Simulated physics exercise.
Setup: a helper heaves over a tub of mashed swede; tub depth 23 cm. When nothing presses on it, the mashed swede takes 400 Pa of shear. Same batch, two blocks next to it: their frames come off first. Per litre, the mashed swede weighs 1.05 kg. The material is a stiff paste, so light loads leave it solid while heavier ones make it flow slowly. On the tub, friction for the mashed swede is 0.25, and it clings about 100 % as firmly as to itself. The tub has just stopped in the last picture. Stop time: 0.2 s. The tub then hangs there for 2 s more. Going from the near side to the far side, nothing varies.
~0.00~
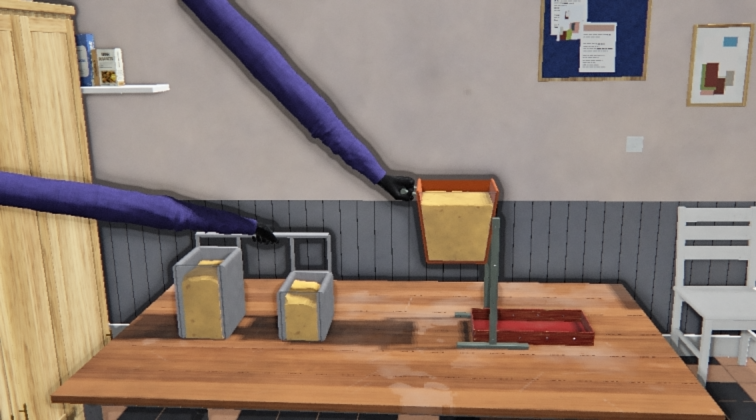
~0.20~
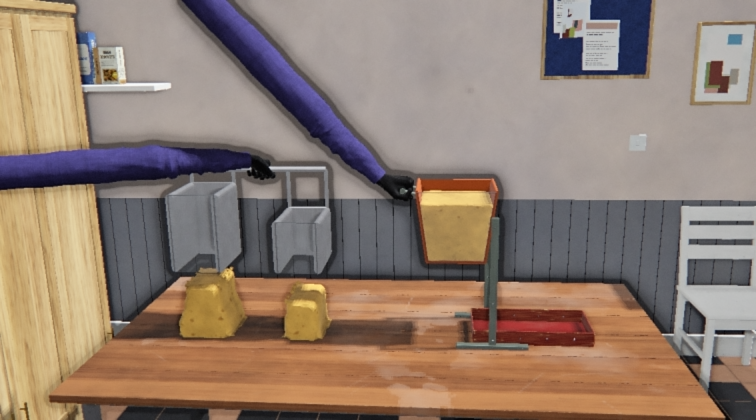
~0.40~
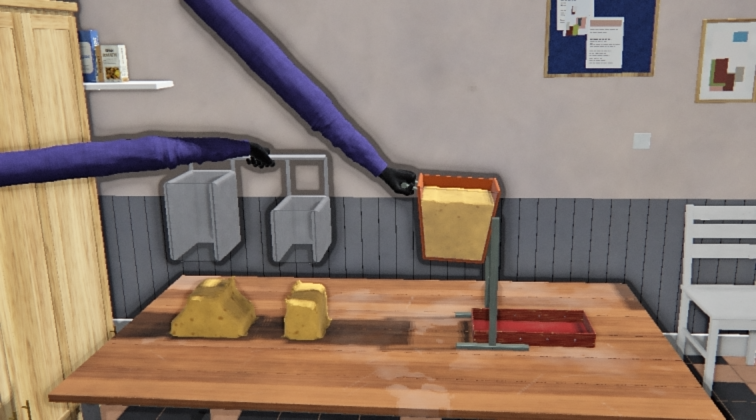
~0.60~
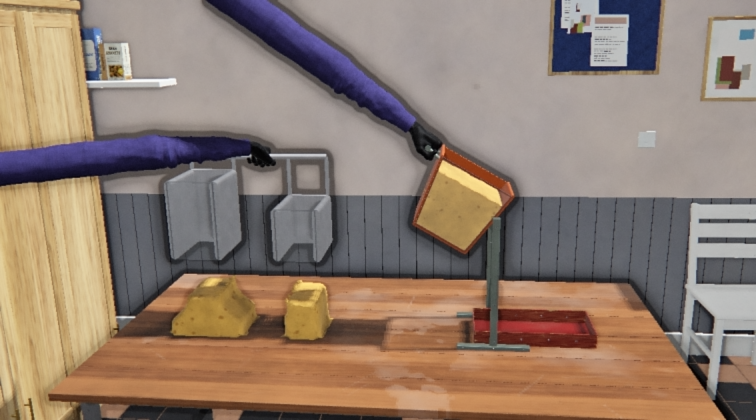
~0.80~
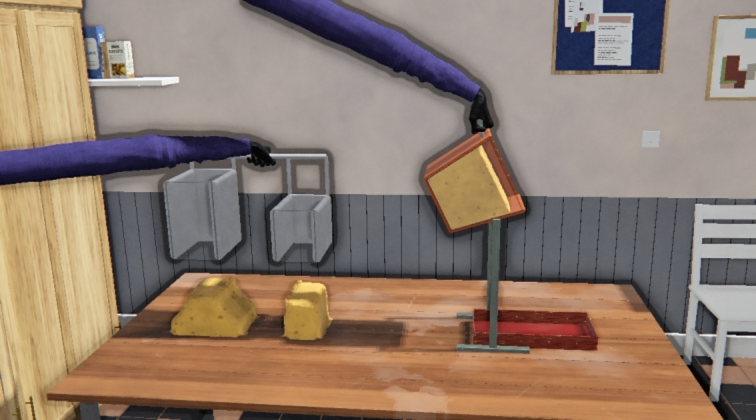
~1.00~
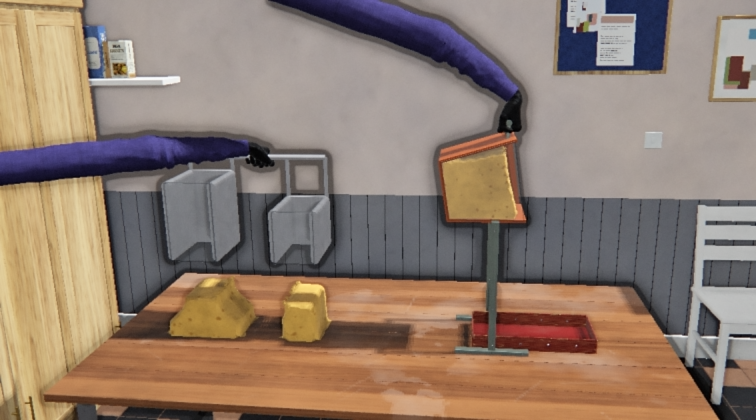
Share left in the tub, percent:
76 %.
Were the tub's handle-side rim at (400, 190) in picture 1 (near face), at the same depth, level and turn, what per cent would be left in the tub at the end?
I'd say around 50 percent would remain in the tub at the end.
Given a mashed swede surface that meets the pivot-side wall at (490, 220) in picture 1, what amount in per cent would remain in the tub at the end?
It would be near 100 %.
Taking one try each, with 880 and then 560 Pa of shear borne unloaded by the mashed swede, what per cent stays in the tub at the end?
Going in order, it's 100 % and then 100 %.
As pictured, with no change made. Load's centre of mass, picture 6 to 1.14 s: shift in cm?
Some 2 cm.
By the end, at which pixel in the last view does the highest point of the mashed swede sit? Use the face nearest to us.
The highest point is near (469, 171) in the last picture.
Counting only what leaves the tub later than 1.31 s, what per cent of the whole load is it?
18 %.
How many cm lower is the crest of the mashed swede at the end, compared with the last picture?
5 cm.
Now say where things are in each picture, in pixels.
In the first frame, handle-side rim at (419, 192), tilt 0 degrees; top of the mashed swede at (423, 204); blocks stand 23 cm, 15 cm (left to right).
In the second frame, handle-side rim at (418, 192), tilt 0 degrees; top of the mashed swede at (422, 204); blocks stand 19 cm, 14 cm (left to right).
In the third frame, handle-side rim at (420, 187), tilt 4 degrees; top of the mashed swede at (427, 200); blocks stand 15 cm, 14 cm (left to right).
In the fourth frame, handle-side rim at (444, 157), tilt 30 degrees; top of the mashed swede at (439, 172); blocks stand 15 cm, 14 cm (left to right).
In the fifth frame, handle-side rim at (491, 139), tilt 64 degrees; top of the mashed swede at (476, 150); blocks stand 15 cm, 14 cm (left to right).
In the sixth frame, handle-side rim at (516, 143), tilt 82 degrees; top of the mashed swede at (501, 154); blocks stand 15 cm, 14 cm (left to right).
After 1.14 s, the tub is at 82 degrees and holds 100 %.
After 1.31 s, the tub is at 82 degrees and holds 95 %.
After 1.48 s, the tub is at 82 degrees and holds 88 %.
After 1.65 s, the tub is at 82 degrees and holds 81 %.
After 3.00 s, at the end, the tub is at 82 degrees and holds 76 %.
